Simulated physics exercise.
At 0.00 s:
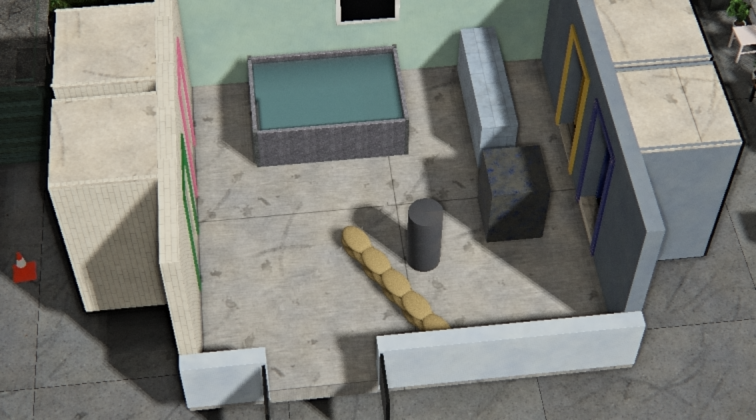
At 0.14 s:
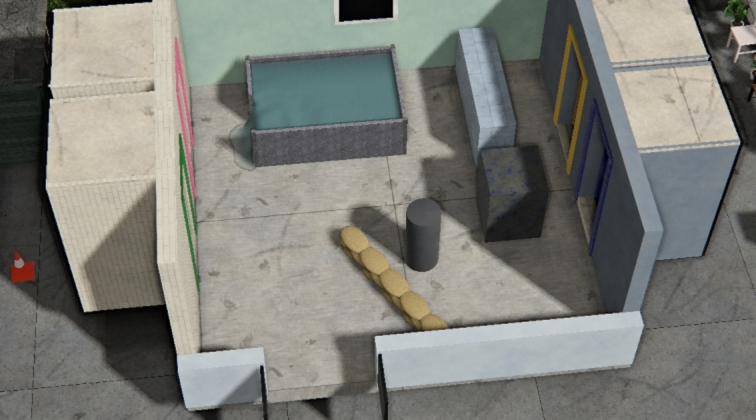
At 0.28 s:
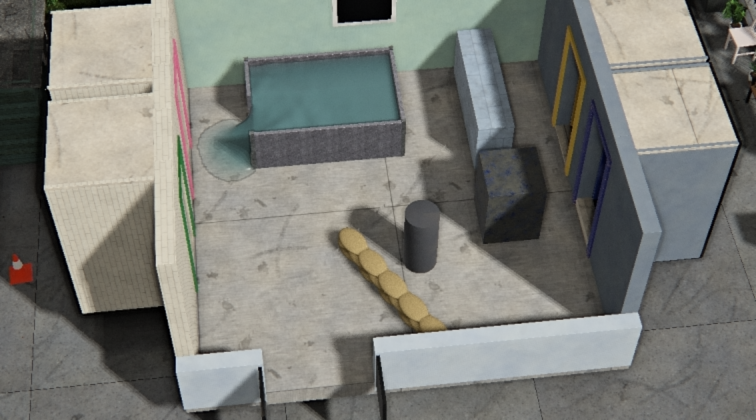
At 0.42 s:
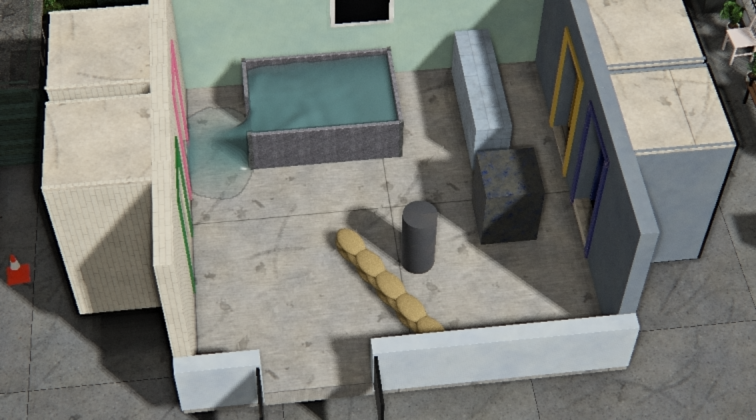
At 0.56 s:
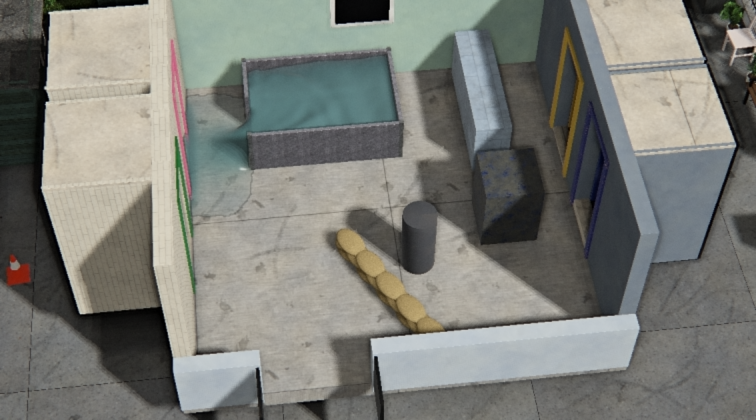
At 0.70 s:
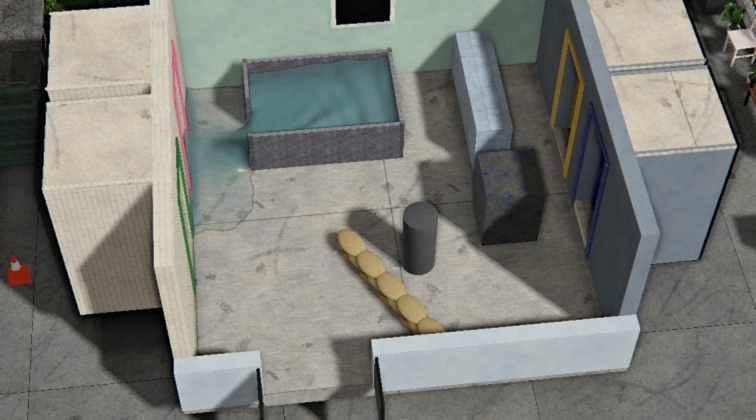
To begin with, an open tank of still, teal water stands at the back of a walled yard, near sandbags and a dark cylinder. Water then bursts from its left end and fans across the floor to the left wall, then spreads along it towards the near side.
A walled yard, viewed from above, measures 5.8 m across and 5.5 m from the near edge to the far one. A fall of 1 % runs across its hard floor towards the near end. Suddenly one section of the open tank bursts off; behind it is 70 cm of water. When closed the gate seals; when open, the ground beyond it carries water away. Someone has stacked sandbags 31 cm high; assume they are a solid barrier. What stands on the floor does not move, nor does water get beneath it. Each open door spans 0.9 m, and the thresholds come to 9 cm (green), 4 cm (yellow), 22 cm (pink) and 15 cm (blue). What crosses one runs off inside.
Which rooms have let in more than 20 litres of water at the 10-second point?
The room behind the green door is at or below 20 litres; the room behind the yellow door is at or below 20 litres; the room behind the pink door is above 20 litres; the room behind the blue door is at or below 20 litres.
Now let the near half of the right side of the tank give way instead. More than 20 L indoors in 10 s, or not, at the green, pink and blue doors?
Door green stays within, door pink stays within, door blue stays within.
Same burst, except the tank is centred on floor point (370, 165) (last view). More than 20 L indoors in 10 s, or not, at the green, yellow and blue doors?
At the green door the limit is surpassed, at the yellow door not exceeded, at the blue door not exceeded.
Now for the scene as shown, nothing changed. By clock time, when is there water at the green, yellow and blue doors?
Green: 0.9 s; yellow: 4.5 s; blue: 7.0 s.
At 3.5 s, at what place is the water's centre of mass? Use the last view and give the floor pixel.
Centre: Approx. (292, 157) px.
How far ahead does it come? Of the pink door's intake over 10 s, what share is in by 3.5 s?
Share by then: ~ 85 %.
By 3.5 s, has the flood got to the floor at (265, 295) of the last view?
Soaked.
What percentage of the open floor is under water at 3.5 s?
Roughly 45 % of the floor is wet.
After 1.4 s water covers 15 % of the floor and is deepest (47 cm) near (190, 155); green door 10 cm at the sill, 0 L in, yellow door not reached, pink door 43 cm at the sill, 72 L in, blue door not reached.
After 2.2 s water covers 30 % of the floor and is deepest (42 cm) near (190, 155); green door 9 cm at the sill, 0 L in, yellow door not reached, pink door 39 cm at the sill, 166 L in, blue door not reached.
After 3.5 s water covers 45 % of the floor and is deepest (32 cm) near (190, 164); green door 7 cm at the sill, 1 L in, yellow door not reached, pink door 30 cm at the sill, 245 L in, blue door not reached.
After 6.0 s water covers 60 % of the floor and is deepest (20 cm) near (190, 173); green door 6 cm at the sill, 1 L in, yellow door 1 cm at the sill, 0 L in, pink door 19 cm at the sill, 289 L in, blue door not reached.
After 10.0 s water covers 80 % of the floor and is deepest (12 cm) near (190, 173); green door 4 cm at the sill, 1 L in, yellow door 1 cm at the sill, 0 L in, pink door 12 cm at the sill, 289 L in, blue door 3 cm at the sill, 0 L in.
